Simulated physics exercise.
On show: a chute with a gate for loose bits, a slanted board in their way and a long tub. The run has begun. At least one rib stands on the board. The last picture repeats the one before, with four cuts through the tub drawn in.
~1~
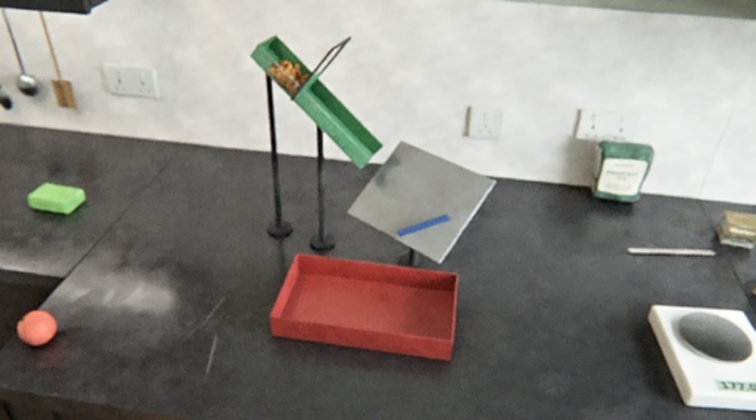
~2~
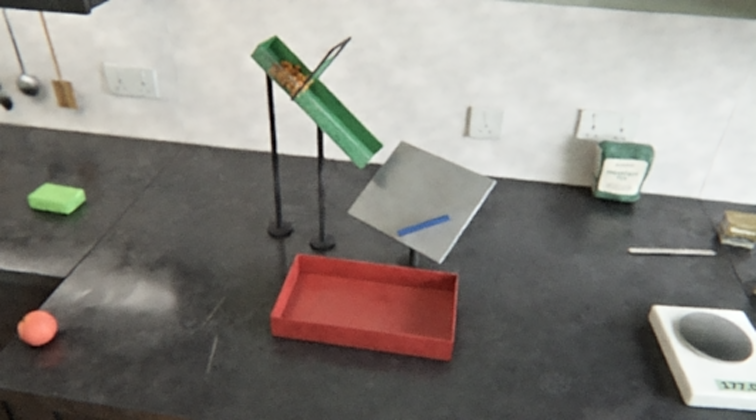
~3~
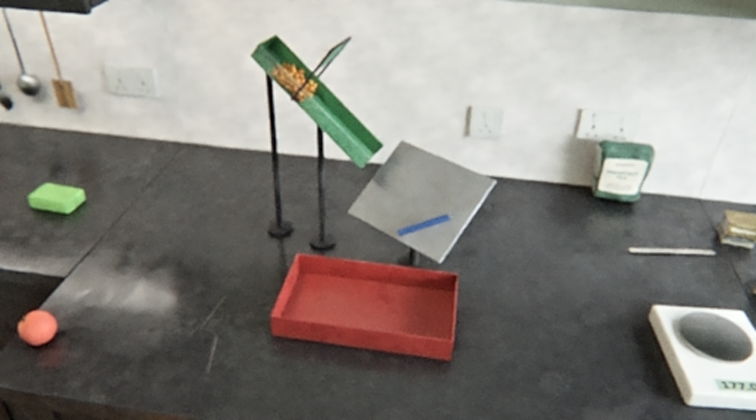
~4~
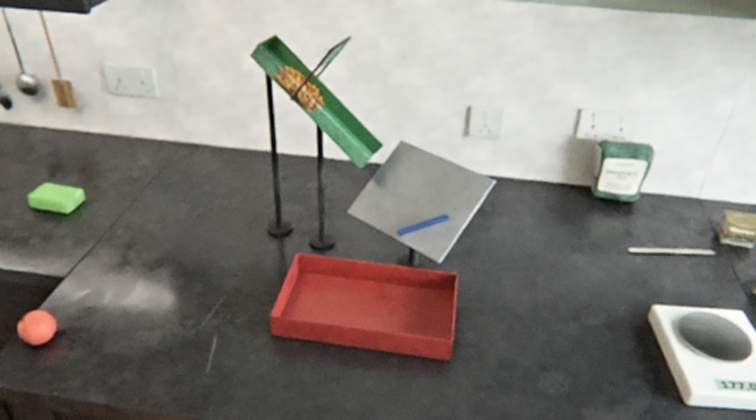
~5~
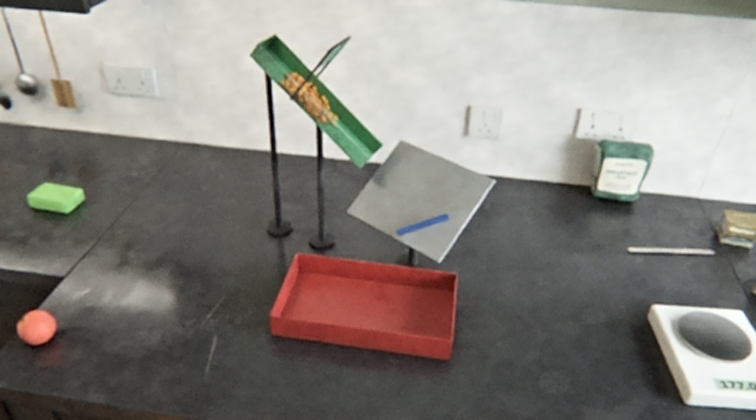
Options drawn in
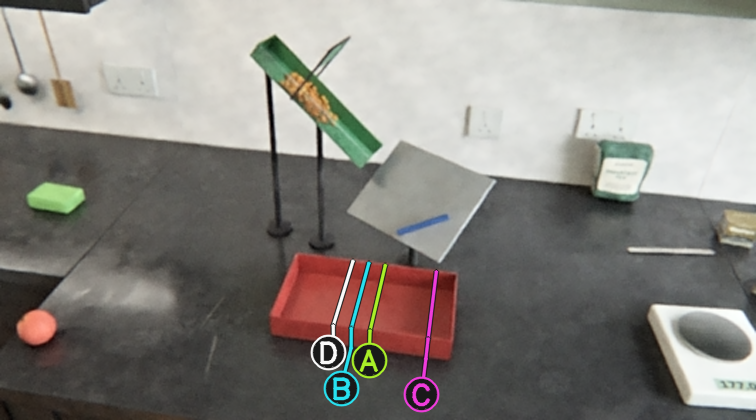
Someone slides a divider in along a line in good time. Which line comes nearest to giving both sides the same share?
Choose B.
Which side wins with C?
Left.
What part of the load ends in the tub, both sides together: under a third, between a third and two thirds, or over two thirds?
It is over two thirds.
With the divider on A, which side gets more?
The left side.
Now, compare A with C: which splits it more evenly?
That is line A.
On the marked copy, line A crosses the front rim at (370, 329); line B crosses the front rim at (351, 327); line C crosses the front rim at (428, 338); line D crosses the front rim at (333, 324).
With A, of what is caught, the bulk on the left of the divider, a small share on the right.
With B, of what is caught, close to a quarter on the left of the divider, close to two thirds on the right.
With C, of what is caught, the whole lot on the left of the divider, none at all on the right.
With D, of what is caught, only a few on the left of the divider, all but a few on the right.
